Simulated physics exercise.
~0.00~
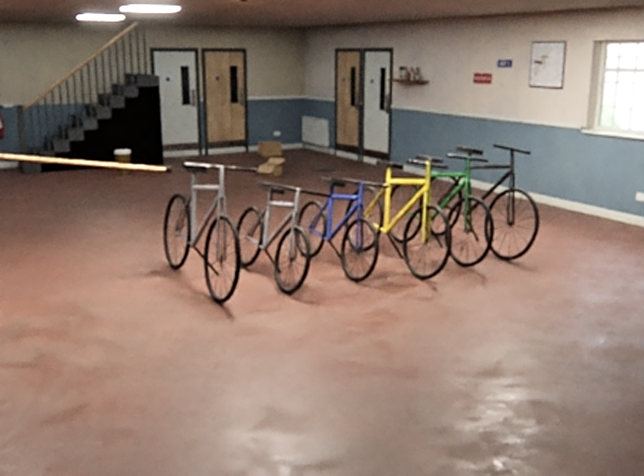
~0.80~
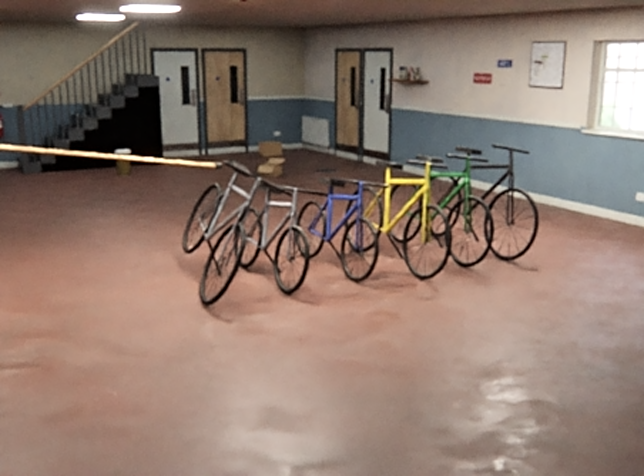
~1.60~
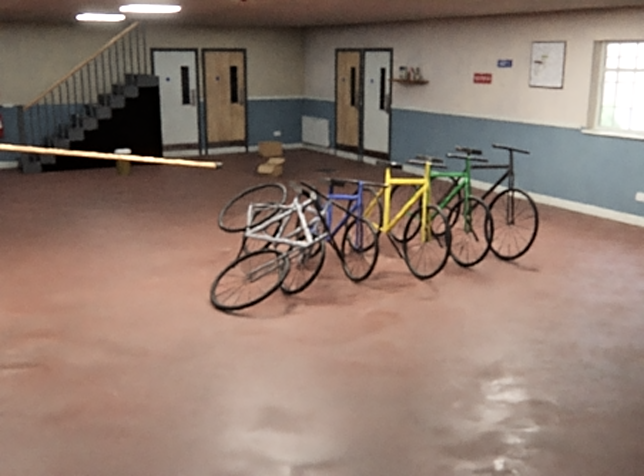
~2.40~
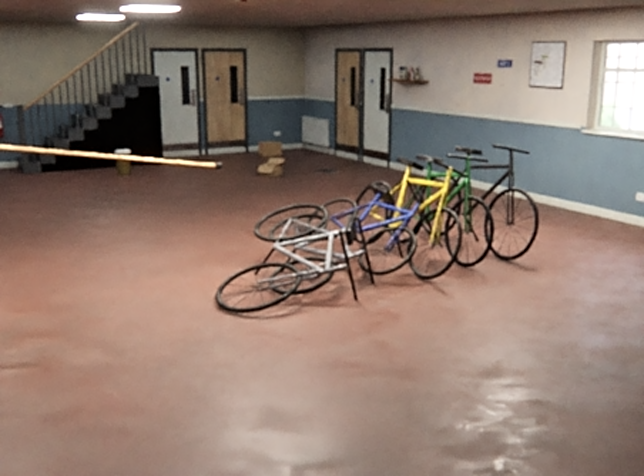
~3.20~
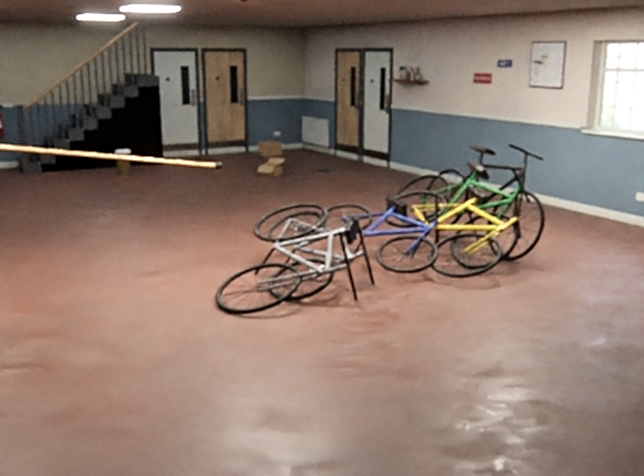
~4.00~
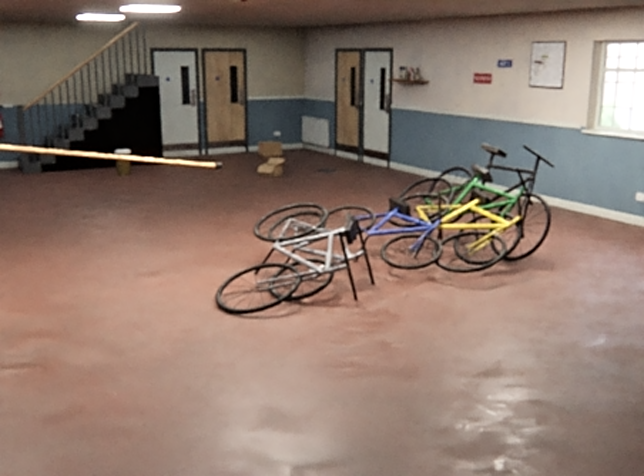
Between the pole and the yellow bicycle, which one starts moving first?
The pole moves first, pushing to the right against the nearest bicycle. The yellow bicycle only begins to tip later, after the pole has stopped.
Pole nudging the nearest of six parked bicycles, toppling the row rightward one after another until none is left standing upright.
